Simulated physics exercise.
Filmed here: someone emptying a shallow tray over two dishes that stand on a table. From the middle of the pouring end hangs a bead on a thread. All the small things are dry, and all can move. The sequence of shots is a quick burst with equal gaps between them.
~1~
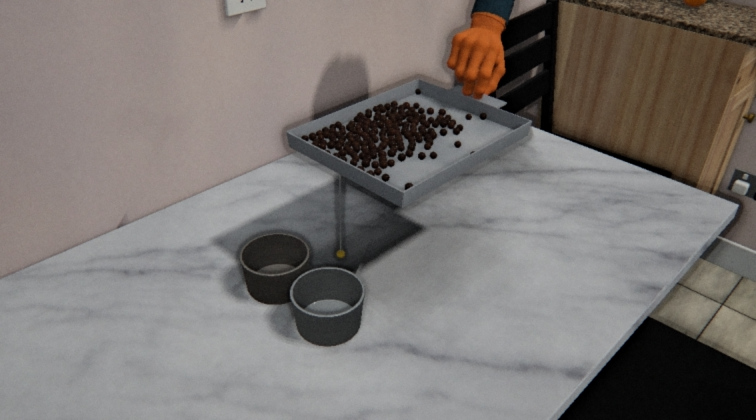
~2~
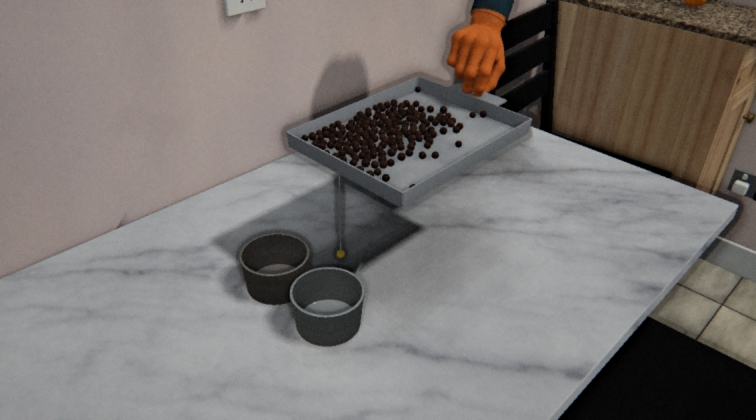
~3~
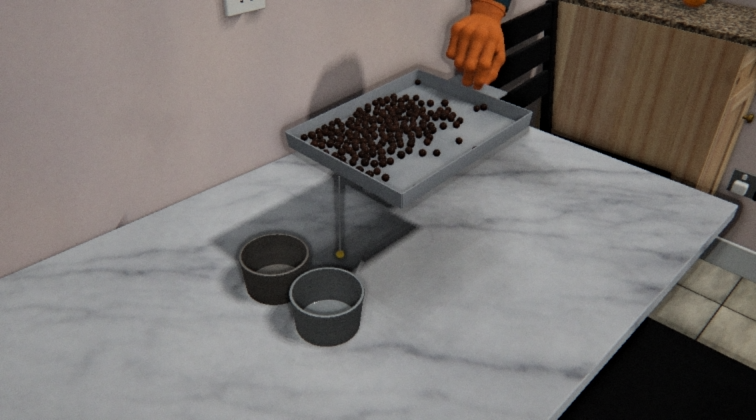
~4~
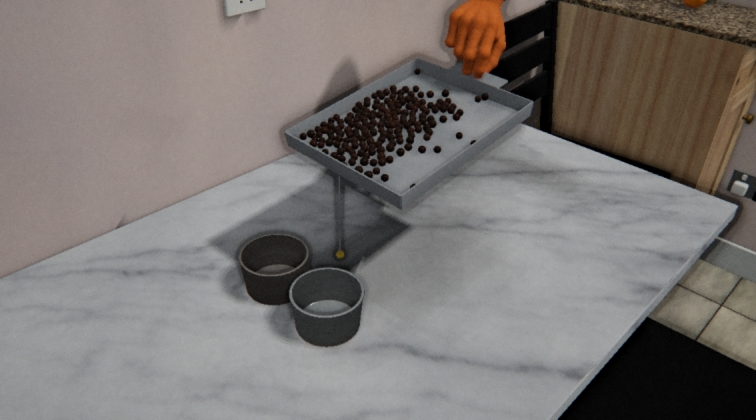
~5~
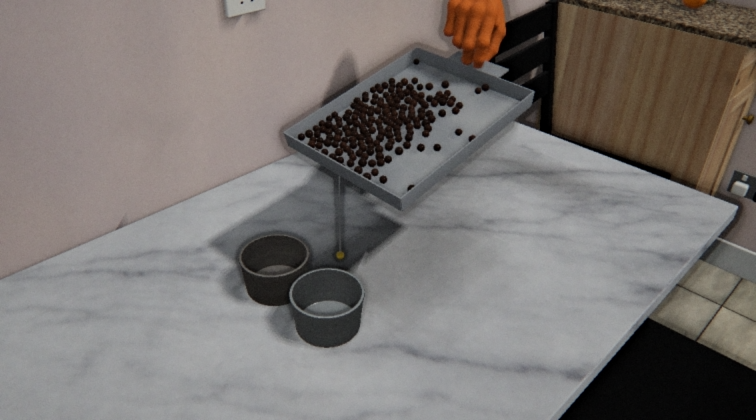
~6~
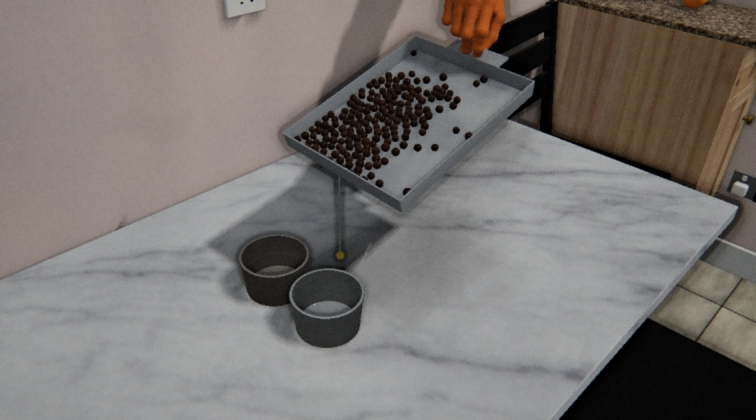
A shallow grey tray of dark brown chocolate balls is held by an orange hand above a white marble table, seen from above at an angle, beside a pale pink wall. Below are a brownish dish at left, a grey dish at right, and a small yellowish bead on a thread. The tray starts level, then the hand slowly raises its far end, the balls shifting slightly; the camera stays still.
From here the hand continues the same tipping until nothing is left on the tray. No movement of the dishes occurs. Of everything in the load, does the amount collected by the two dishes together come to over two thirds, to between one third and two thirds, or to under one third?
Lands in the middle range.
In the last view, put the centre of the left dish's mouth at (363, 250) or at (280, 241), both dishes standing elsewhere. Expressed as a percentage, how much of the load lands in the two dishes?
First position: Some 0 %; second position: Some 10 %.
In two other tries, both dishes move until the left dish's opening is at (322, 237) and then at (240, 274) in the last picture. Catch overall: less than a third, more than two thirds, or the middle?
In order: Under a third, then under a third.
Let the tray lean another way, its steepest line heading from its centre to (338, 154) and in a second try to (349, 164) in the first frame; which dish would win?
First try, the dish at left; second try, the dish at left.
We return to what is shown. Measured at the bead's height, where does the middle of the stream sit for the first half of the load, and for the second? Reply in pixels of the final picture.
Early-half point (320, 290); late-half point (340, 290).
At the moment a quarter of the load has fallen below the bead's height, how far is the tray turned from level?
The tilt is near 100° by then.
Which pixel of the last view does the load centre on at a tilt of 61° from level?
The load is centred near (352, 141).
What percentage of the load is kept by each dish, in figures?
I'd say some 0 in a hundred wind up in the left dish, and some 40 in a hundred in the right.
Shortly afterwards, tray tipped steeply; all but a few on the tray; only a few in the air.
Next, tray tipped right over; near a third on the tray; a little in the right dish; only a few in the left dish; a little outside both; near a third in the air.
Some moments later, tray tipped past a quarter turn; near a third in the right dish; a little in the left dish; near half outside both.
In the end, tray tipped past a quarter turn; near a third in the right dish; a little in the left dish; near half outside both.
